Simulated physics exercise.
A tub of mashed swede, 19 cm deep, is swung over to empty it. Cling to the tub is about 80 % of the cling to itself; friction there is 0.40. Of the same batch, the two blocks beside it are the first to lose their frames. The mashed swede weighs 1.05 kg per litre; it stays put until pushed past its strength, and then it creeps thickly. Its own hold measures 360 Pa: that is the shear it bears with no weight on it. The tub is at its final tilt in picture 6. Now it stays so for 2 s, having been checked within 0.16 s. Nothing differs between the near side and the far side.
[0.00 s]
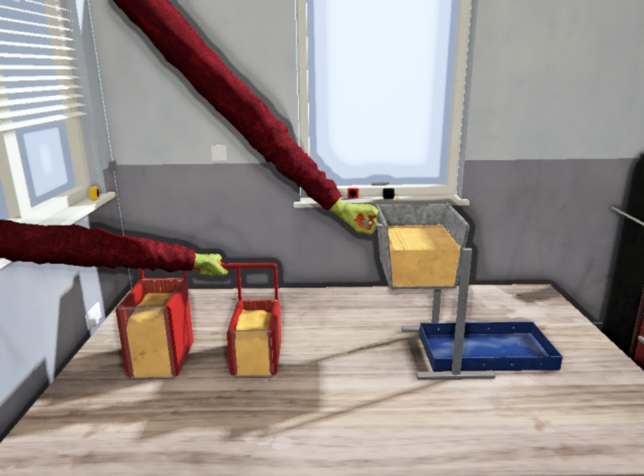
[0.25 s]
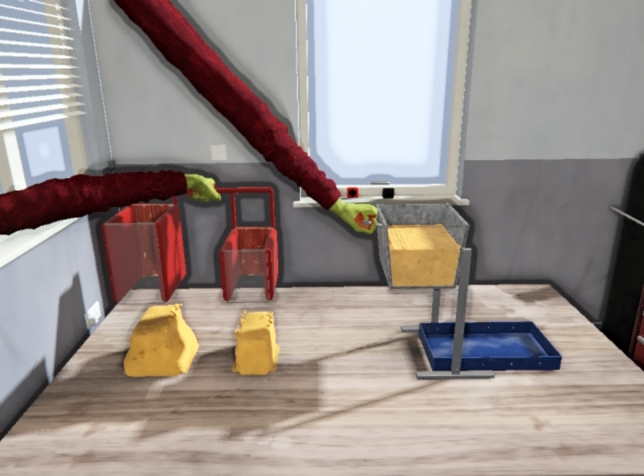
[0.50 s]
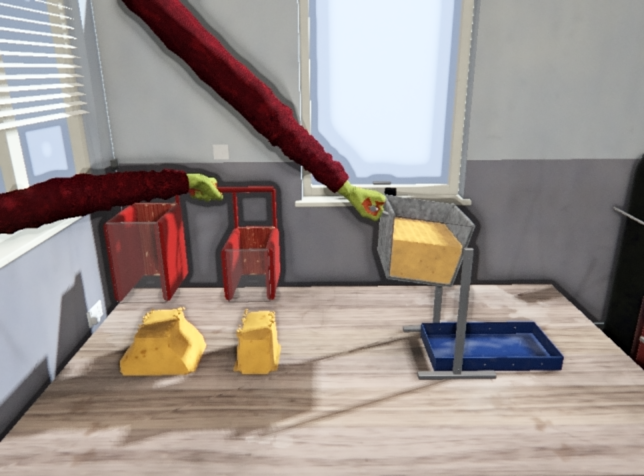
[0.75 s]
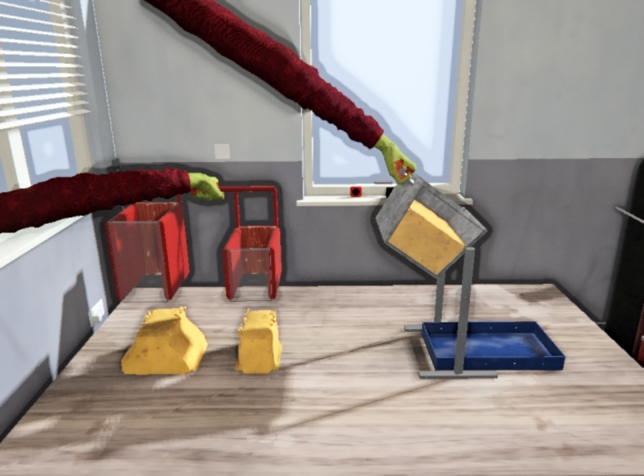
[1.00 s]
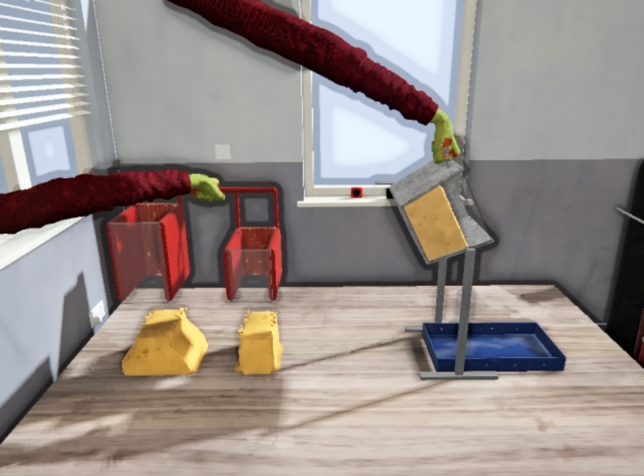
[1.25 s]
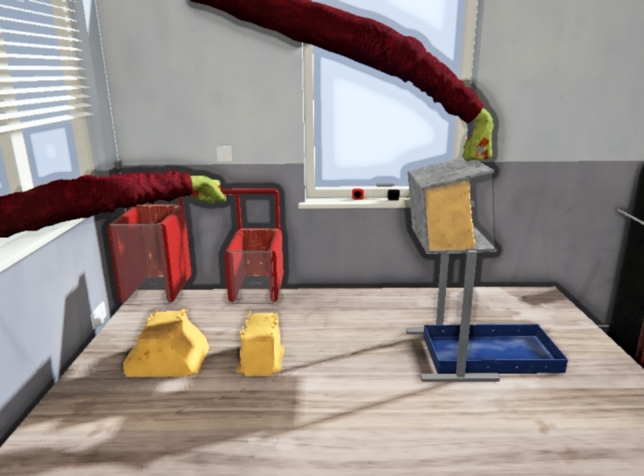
We see a gloved hand lift two red moulds off yellow blocks on a wooden table, the left block slumping slightly, then another hand swings a grey tub of yellow mash over to the right above a blue tray.
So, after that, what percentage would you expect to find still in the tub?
I would expect about 100 % still in the tub.
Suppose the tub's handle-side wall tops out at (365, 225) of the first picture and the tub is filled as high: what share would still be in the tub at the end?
Some 65 percent would still be in the tub at the end.
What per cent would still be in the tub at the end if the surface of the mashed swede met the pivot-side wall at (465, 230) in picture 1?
I'd guess around 60 in a hundred.
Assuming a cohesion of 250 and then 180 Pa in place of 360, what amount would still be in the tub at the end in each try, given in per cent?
Try one gives 70 per cent, try two gives 60 per cent.
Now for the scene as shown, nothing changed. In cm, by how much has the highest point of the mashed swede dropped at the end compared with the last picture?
The top ends up some 5 cm below its level in the last picture.
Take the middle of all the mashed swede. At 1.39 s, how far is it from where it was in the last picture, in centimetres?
Something like 2 cm, I'd say.
After 1.39 s, the tub is at 82 degrees and holds 100 %.
After 1.56 s, the tub is at 82 degrees and holds 100 %.
After 1.73 s, the tub is at 82 degrees and holds 100 %.
After 1.90 s, the tub is at 82 degrees and holds 100 %.
After 3.25 s, at the end, the tub is at 82 degrees and holds 100 %.
